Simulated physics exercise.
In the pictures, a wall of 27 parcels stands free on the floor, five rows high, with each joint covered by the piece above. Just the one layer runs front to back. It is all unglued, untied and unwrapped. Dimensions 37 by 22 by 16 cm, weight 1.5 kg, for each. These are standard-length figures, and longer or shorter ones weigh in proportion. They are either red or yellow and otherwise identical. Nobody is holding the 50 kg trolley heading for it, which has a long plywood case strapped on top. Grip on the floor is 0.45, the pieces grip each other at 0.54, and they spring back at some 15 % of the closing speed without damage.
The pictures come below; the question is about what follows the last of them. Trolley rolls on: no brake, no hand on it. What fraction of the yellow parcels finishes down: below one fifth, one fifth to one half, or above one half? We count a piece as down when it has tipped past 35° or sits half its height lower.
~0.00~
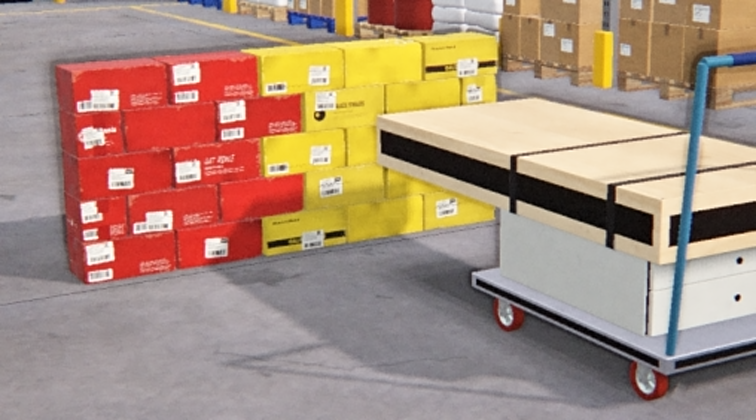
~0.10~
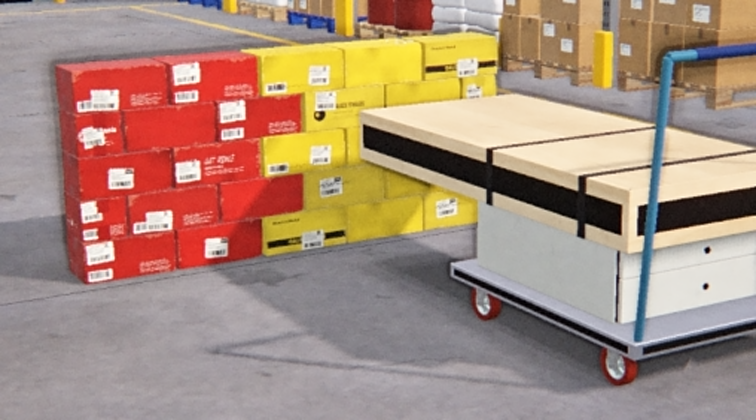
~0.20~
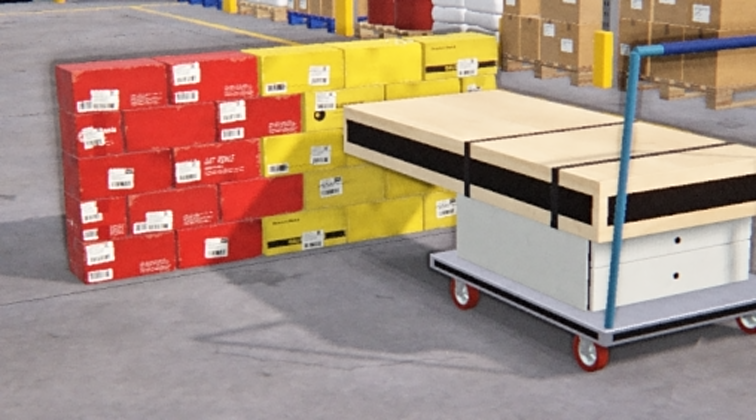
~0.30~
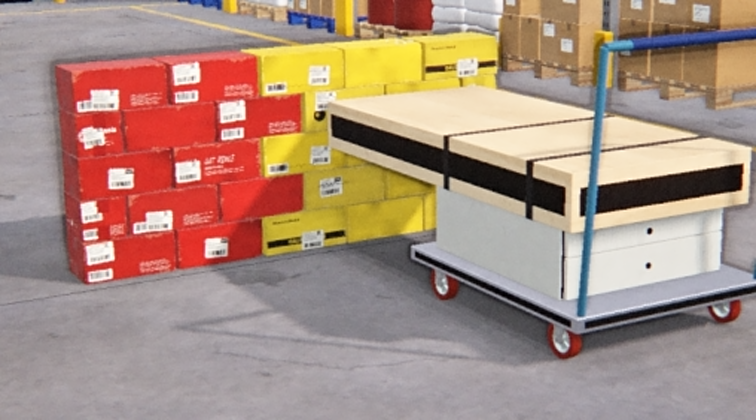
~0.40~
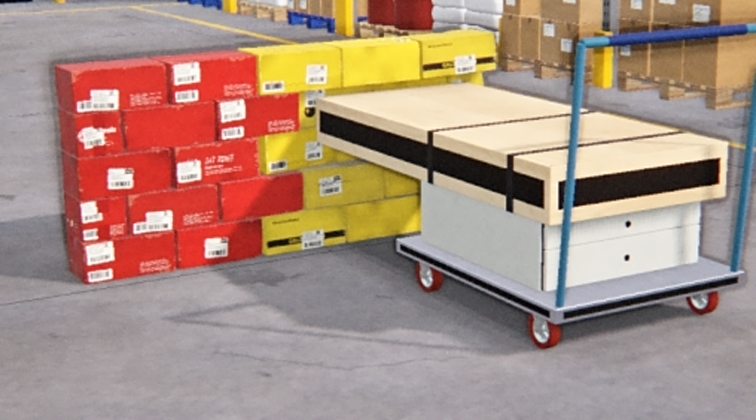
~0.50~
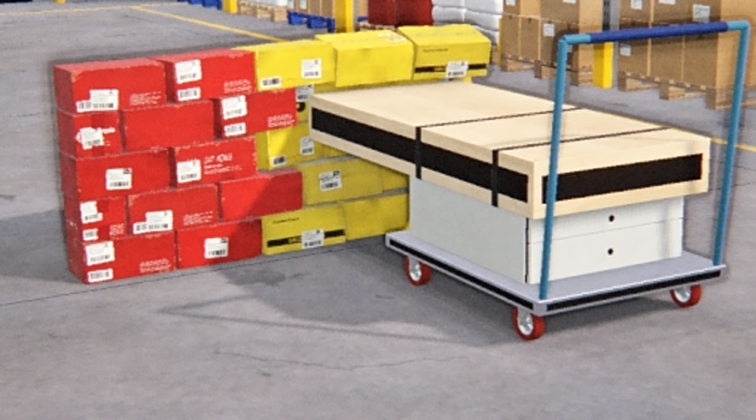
Above one half.
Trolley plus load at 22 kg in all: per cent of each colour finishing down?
That would leave yellow at 90 and red at 20 per cent.
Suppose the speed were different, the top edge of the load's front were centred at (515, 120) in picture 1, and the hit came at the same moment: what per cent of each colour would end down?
Down at the end: Yellow 50 per cent, red 10 per cent.
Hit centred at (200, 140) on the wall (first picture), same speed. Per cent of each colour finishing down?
For yellow it's 30 per cent, for red 80 per cent.
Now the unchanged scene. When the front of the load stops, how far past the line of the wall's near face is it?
About 95 centimetres.
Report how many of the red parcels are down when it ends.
For red, the number down is 2.
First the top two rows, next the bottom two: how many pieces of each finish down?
Top group: 8; bottom group: 4.
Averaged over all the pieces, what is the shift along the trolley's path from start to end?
Averaged out, it's some 40 centimetres.
After 0.76 s, load 38 cm past the wall's line, still rolling; 6 of the 15 yellow parcels down (6 of 27 in all colours); top yellow parcel 12° from how it stood.
After 1.18 s, load 66 cm past the wall's line, still rolling; 13 of the 15 yellow parcels down (15 of 27 in all colours); top yellow parcel upside down.
In the end (2.3 s), load 94 cm past the wall's line, stopped; 13 of the 15 yellow parcels down (15 of 27 in all colours); top yellow parcel 66 cm lower; top red parcel unmoved. That is 87 per cent. From the last view, middles, top yellow parcel near (293, 156), top red parcel near (110, 86).
